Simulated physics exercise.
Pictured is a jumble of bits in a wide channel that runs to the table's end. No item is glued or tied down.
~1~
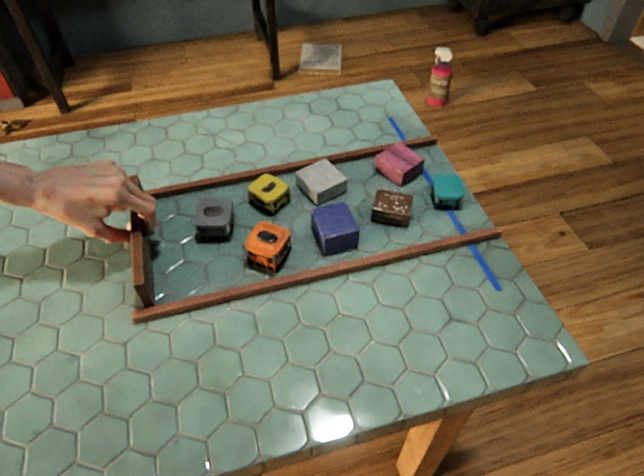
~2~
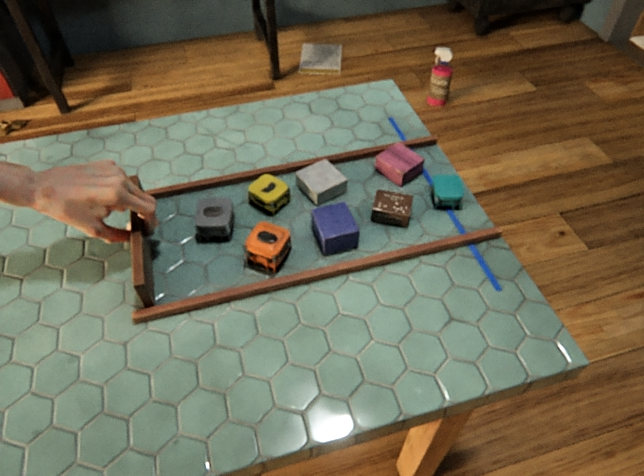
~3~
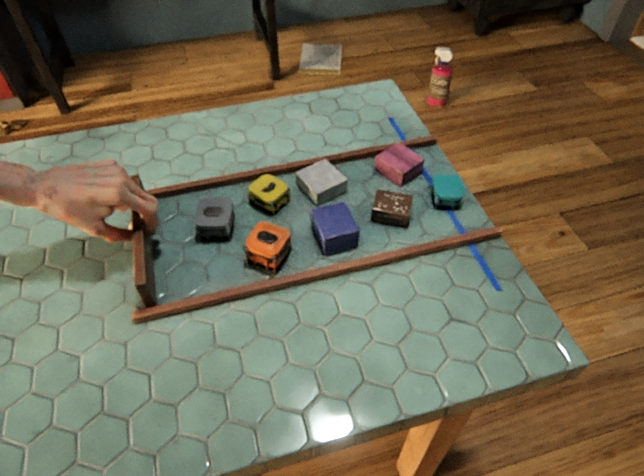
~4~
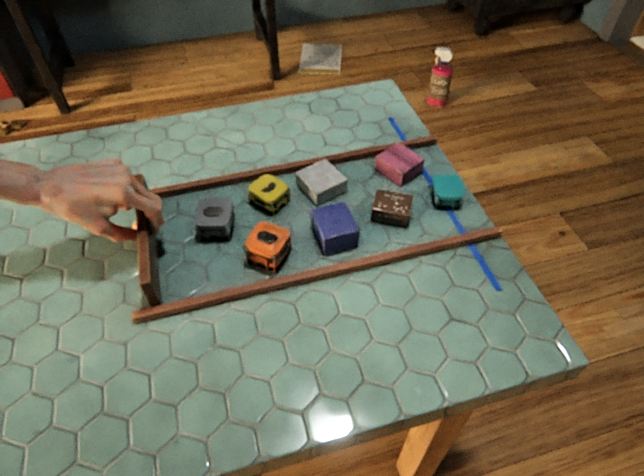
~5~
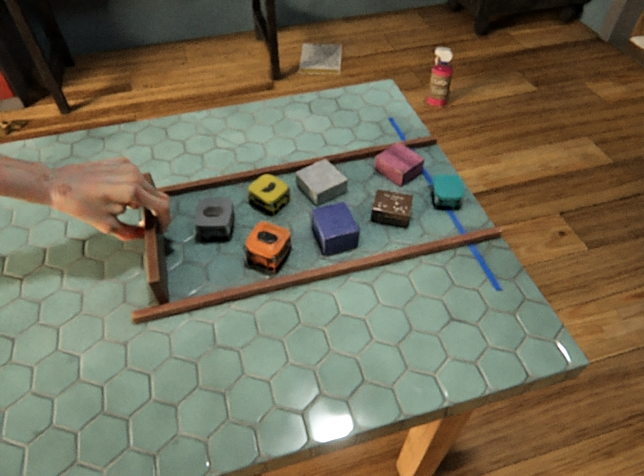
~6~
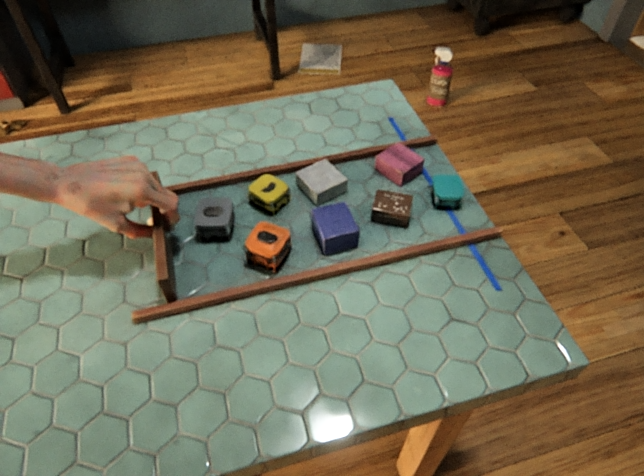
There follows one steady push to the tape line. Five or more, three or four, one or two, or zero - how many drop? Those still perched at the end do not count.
After that push five at the least come off the table.
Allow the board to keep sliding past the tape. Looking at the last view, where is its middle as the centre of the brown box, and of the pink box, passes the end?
The middle is at (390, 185) when it's the brown box, and at (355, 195) when it's the pink box.
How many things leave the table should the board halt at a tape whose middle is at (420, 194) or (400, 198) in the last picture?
The first gives 4 and the second gives 4.
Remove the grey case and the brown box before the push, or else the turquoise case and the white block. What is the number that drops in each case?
First 4, then 3.
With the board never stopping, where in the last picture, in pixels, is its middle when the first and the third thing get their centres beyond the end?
In pixels, around (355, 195) followed by around (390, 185).
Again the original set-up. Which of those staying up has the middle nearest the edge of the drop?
The yellow case.
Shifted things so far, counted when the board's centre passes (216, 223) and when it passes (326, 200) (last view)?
Moved so far: 1, then 8.
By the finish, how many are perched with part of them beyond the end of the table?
The number overhanging is 1.
Early on, none off yet; turquoise case at rest near (447, 192); pink box at rest near (399, 164); brown box at rest near (392, 208).
Finally, the number that fall off is five or more; lost, blue block, white block, brown box, pink box and turquoise case.
